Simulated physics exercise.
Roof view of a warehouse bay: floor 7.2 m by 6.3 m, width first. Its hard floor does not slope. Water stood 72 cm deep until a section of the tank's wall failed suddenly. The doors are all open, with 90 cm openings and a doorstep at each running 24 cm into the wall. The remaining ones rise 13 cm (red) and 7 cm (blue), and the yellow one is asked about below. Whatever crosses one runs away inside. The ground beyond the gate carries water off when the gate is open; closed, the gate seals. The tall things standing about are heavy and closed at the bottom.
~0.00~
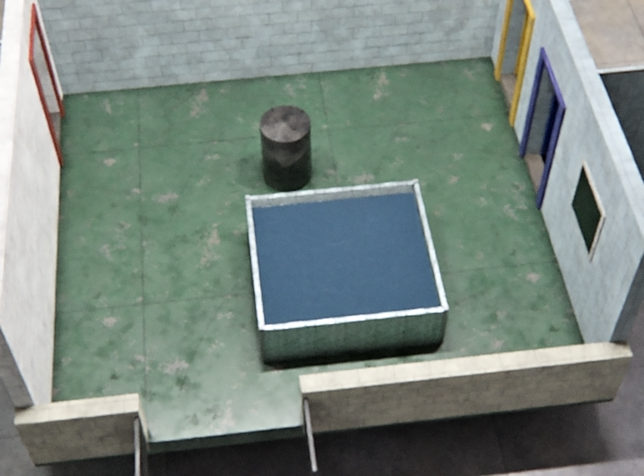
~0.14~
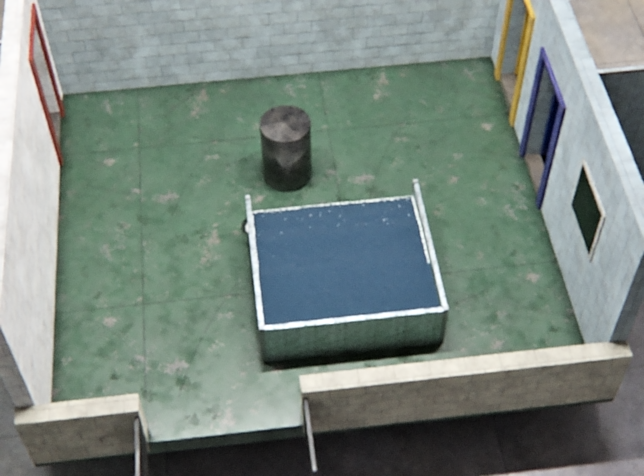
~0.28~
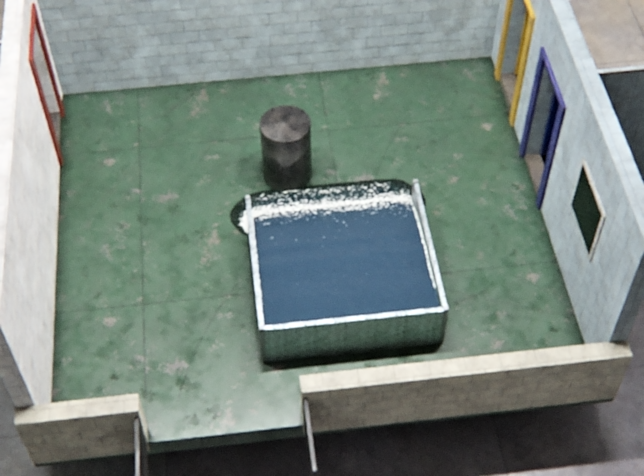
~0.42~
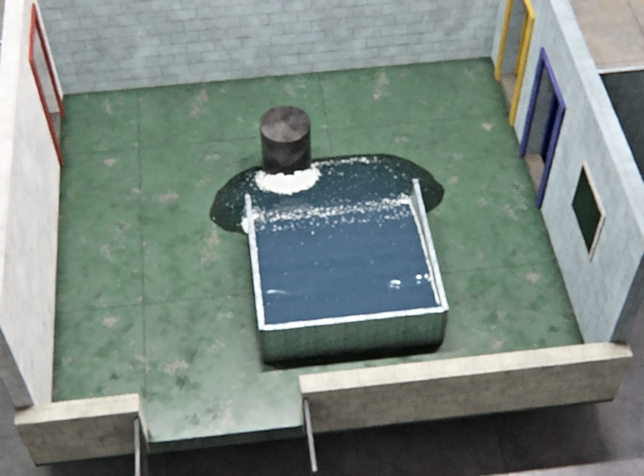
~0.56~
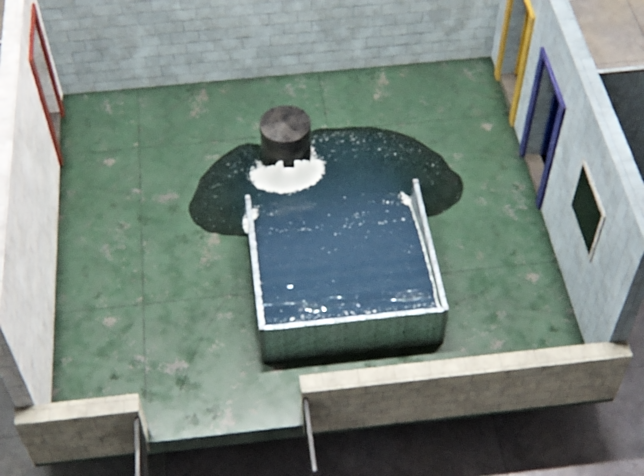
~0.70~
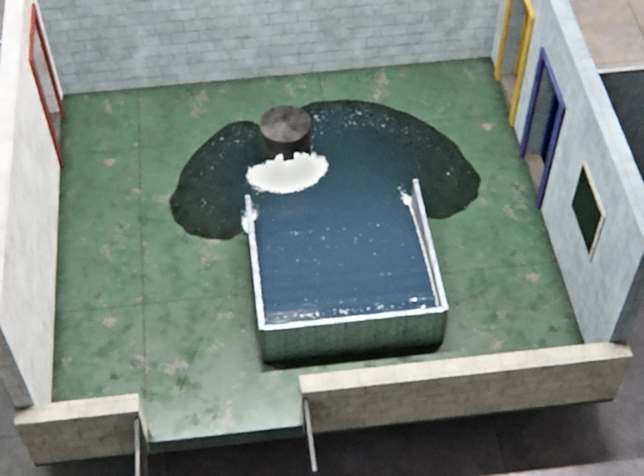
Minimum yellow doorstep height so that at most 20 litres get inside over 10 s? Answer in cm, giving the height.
Close to 27 cm.
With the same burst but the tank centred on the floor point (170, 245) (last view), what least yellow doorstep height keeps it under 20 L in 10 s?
About 21 cm.
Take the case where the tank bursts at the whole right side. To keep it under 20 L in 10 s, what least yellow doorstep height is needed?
Required height: Approx. 13.5 cm.
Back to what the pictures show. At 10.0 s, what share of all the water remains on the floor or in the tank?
I'd estimate some 86 in a hundred.
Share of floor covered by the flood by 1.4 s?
Some 40 per cent is wet.
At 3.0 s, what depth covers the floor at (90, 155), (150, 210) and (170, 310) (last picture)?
Depth: About 5, 3, 0 cm.
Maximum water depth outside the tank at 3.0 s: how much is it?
About 38 cm.
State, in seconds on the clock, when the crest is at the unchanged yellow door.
Peak time: Around 2.8 s.
After 1.4 s water covers 40 % of the floor, deepest (48 cm) near (298, 197); it has not reached the yellow door.
After 3.0 s water covers 55 % of the floor, deepest (38 cm) near (484, 64); 32 cm at the yellow door, 43 litres in over its 16 cm doorstep.
After 10.0 s water covers 100 % of the floor, deepest (14 cm) near (51, 436); 7 cm at the yellow door, 112 litres in over its 16 cm doorstep.
At the yellow door as built, the water arrived by 1.6 s and peaked near 33 cm at 2.8 s.
With a doorstep of 22 cm, 47 litres would have come in within the 10 s; with 30 cm, 8 litres. So under 20 litres takes about 27 cm.
